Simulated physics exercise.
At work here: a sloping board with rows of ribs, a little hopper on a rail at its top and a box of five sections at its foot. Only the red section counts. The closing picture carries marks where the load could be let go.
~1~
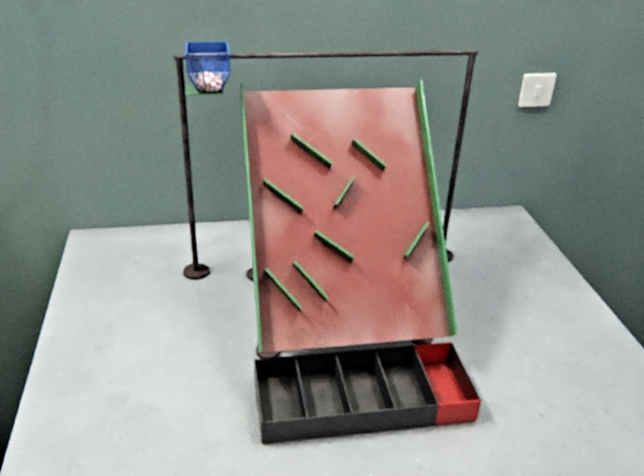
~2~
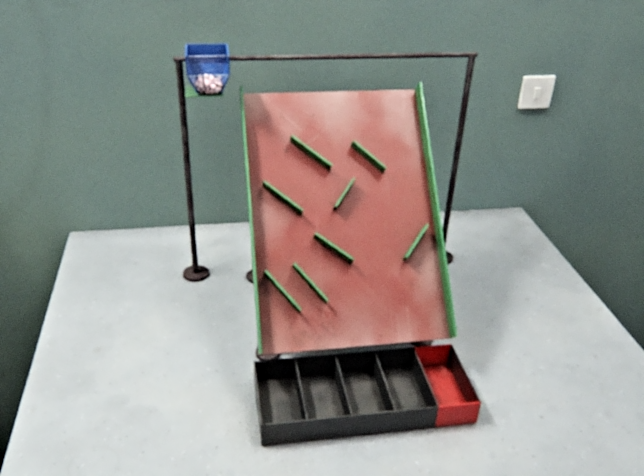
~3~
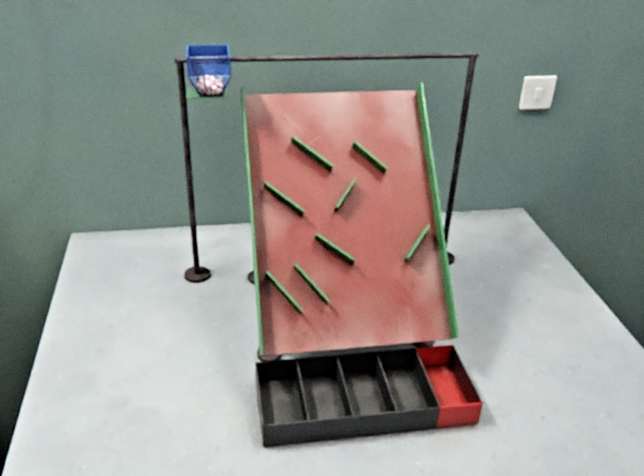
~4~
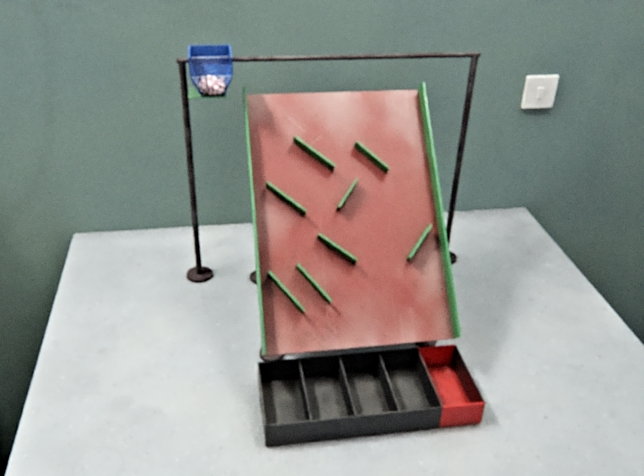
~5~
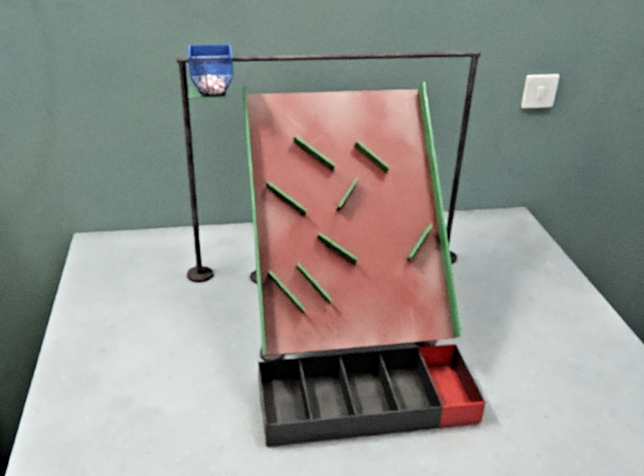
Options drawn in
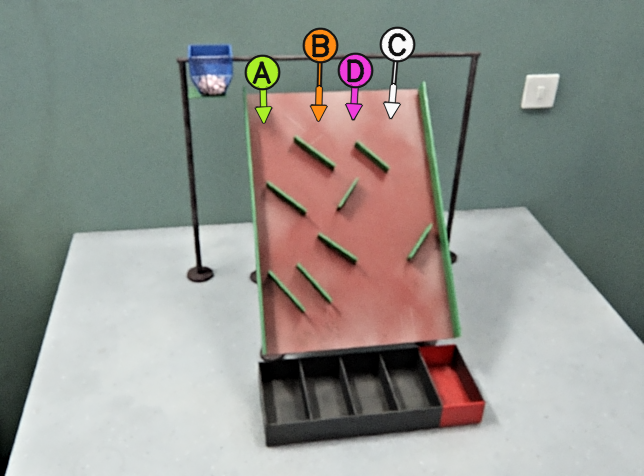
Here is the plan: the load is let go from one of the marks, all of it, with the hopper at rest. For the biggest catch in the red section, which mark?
I would pick mark A.
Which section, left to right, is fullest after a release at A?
It is the fifth one.
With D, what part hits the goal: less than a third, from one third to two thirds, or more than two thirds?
Less than a third.
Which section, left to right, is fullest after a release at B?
The fourth.
On the marked copy, mark A meets the board at (263, 117); mark B meets the board at (318, 115); mark C meets the board at (391, 112); mark D meets the board at (353, 113).
With A, about half in the red section, about a third in other sections, about a quarter outside the box.
With B, a small part in the red section, about two thirds in other sections, about a quarter outside the box.
With C, a small part in the red section, about half in other sections, about a third outside the box.
With D, about a quarter in the red section, about a third in other sections, about a third outside the box.
